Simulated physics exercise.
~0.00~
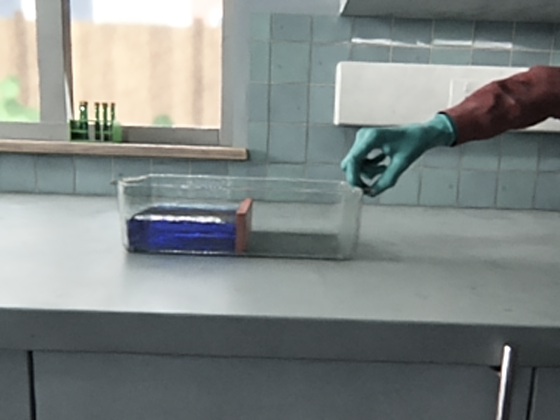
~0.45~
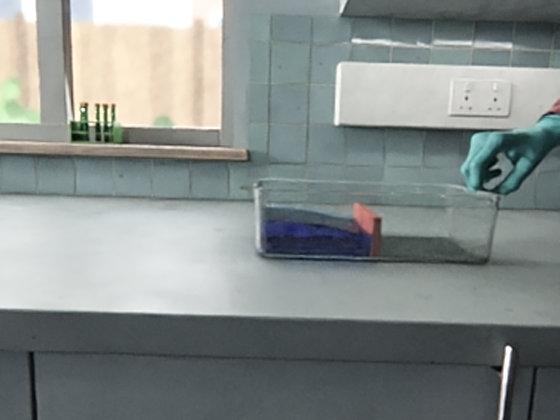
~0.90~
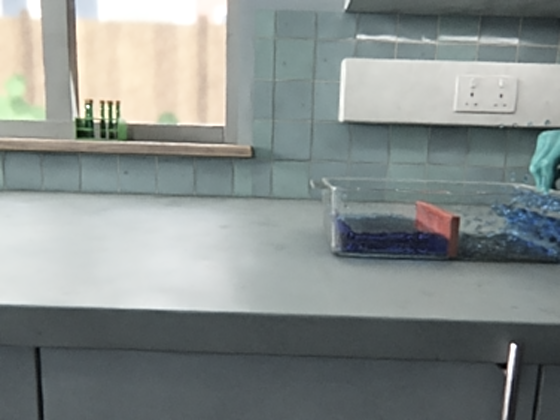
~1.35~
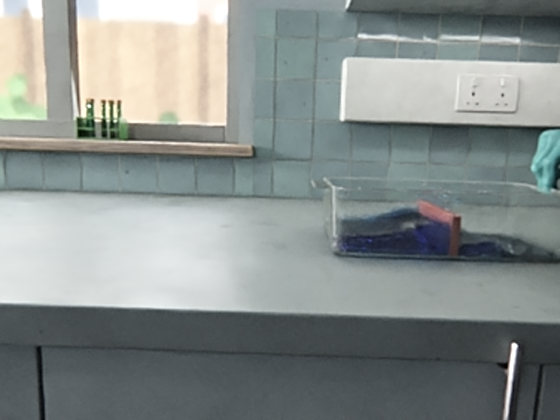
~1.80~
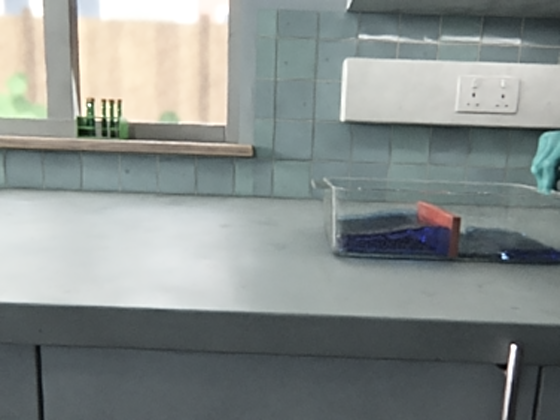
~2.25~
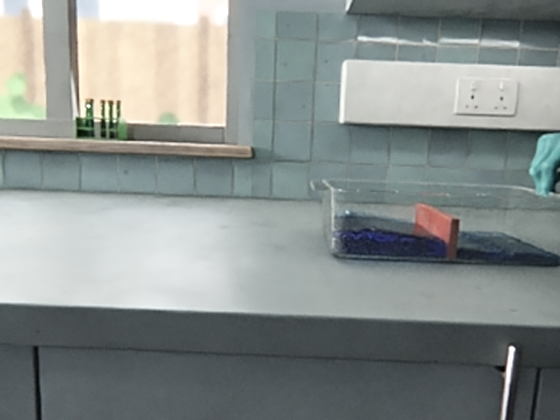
On a grey worktop beneath a tiled wall and a window, a clear oblong tub holds blue water to the left of a low reddish divider, with the right side empty. A teal-gloved hand grips the tub's right end and pulls it to the right along the surface. As the tub comes to a stop, water is over the divider and splashes up at the far right end. The water then sloshes back and forth on both sides while the tub stays put. It ends settling, with dark blue water lying on both sides of the upright divider.
